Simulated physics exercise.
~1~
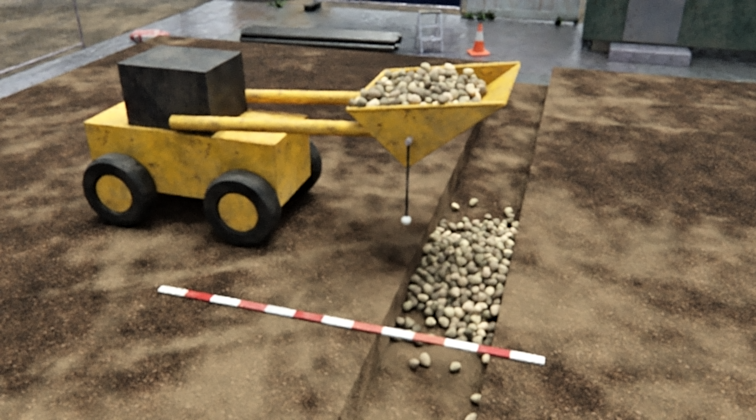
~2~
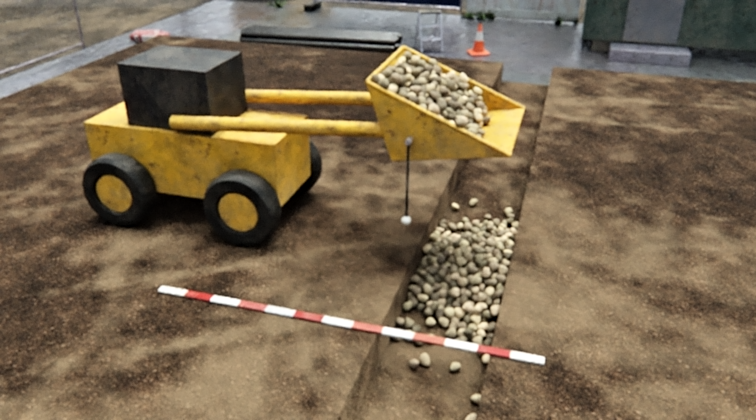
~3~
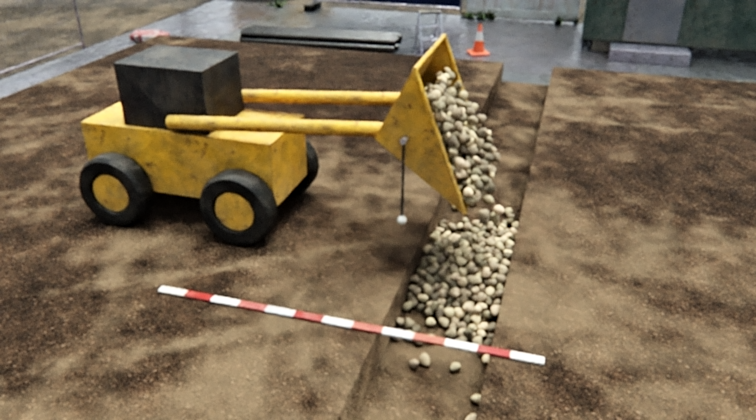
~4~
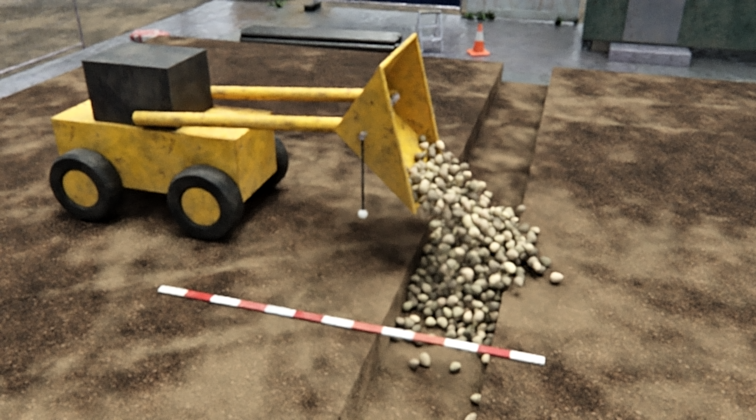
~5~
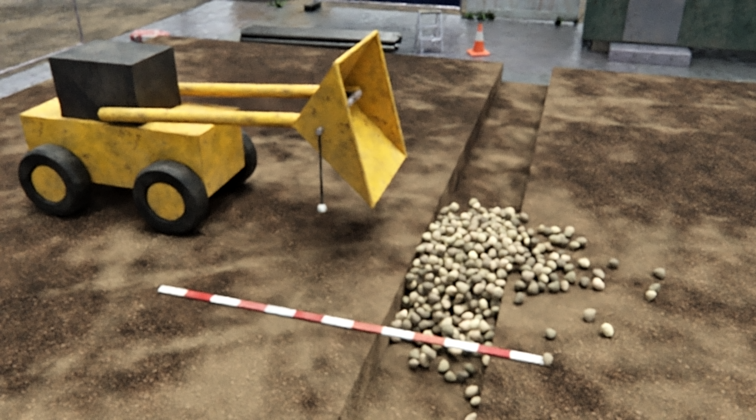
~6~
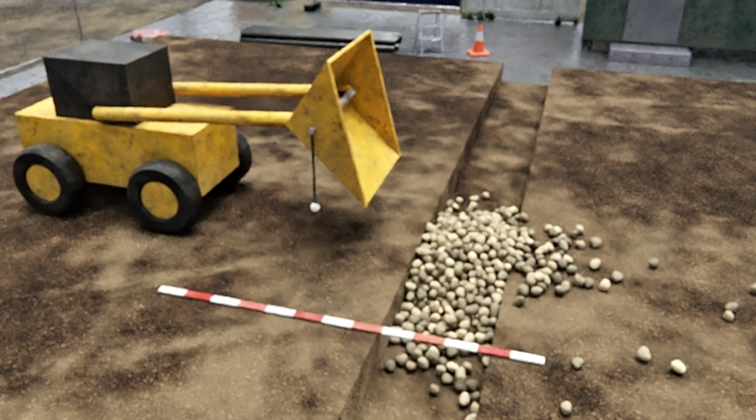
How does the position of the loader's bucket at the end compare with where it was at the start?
At the start the bucket was held out over the edge of the trench, and by the end it was farther to the left, clear of the trench.
